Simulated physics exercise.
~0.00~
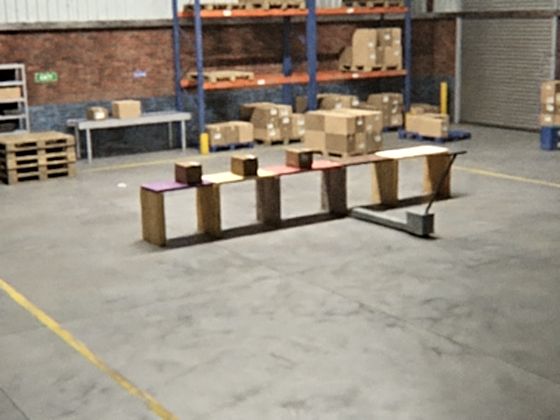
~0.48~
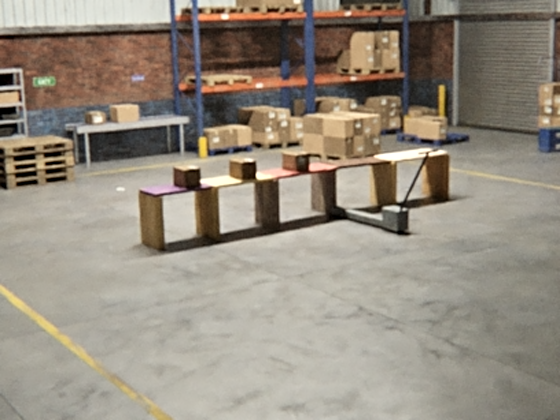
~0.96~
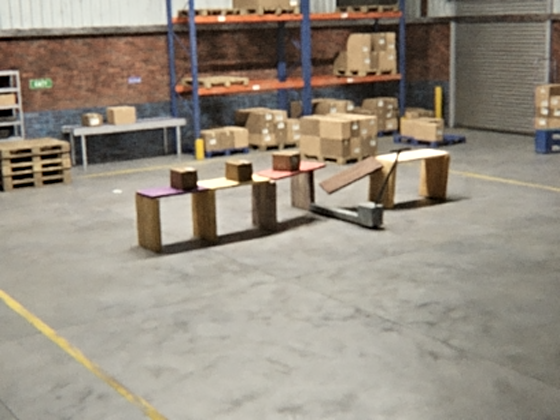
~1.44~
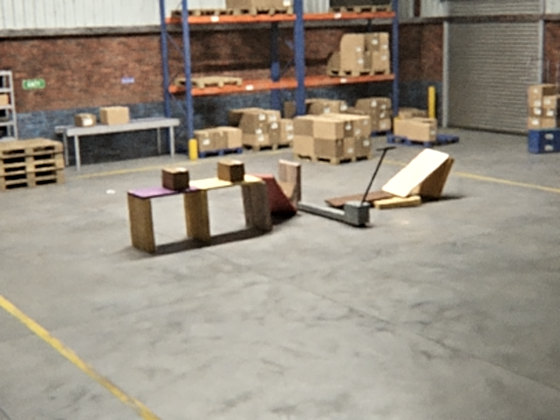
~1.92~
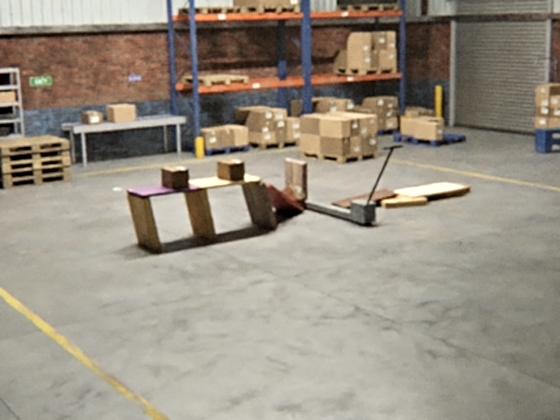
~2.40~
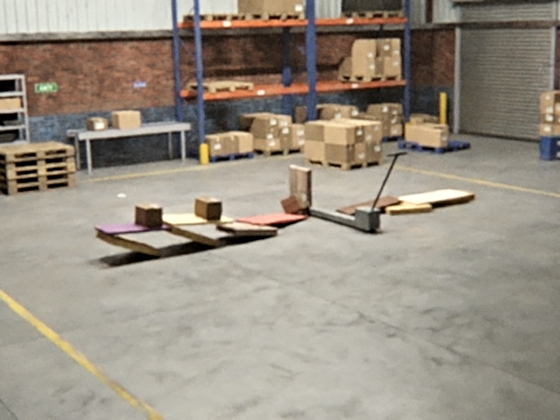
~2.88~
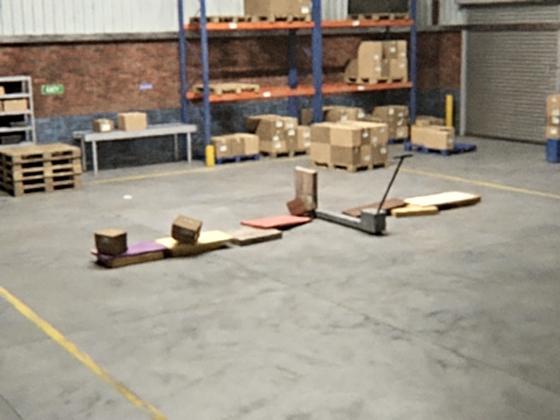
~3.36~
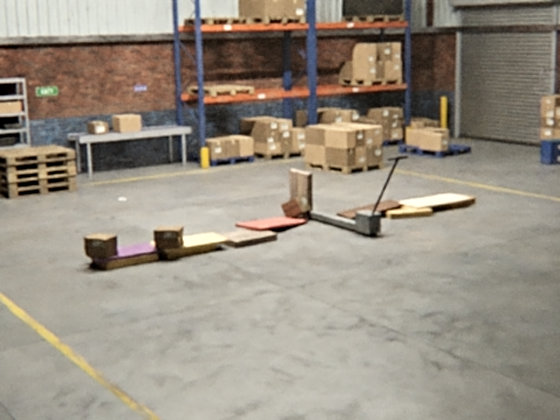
In the video, a pallet jack slides left into a row of upright timber slabs topped with loose boards and three boxes in a warehouse, and the row collapses from right to left until the purple, red and other boards lie low across the floor.
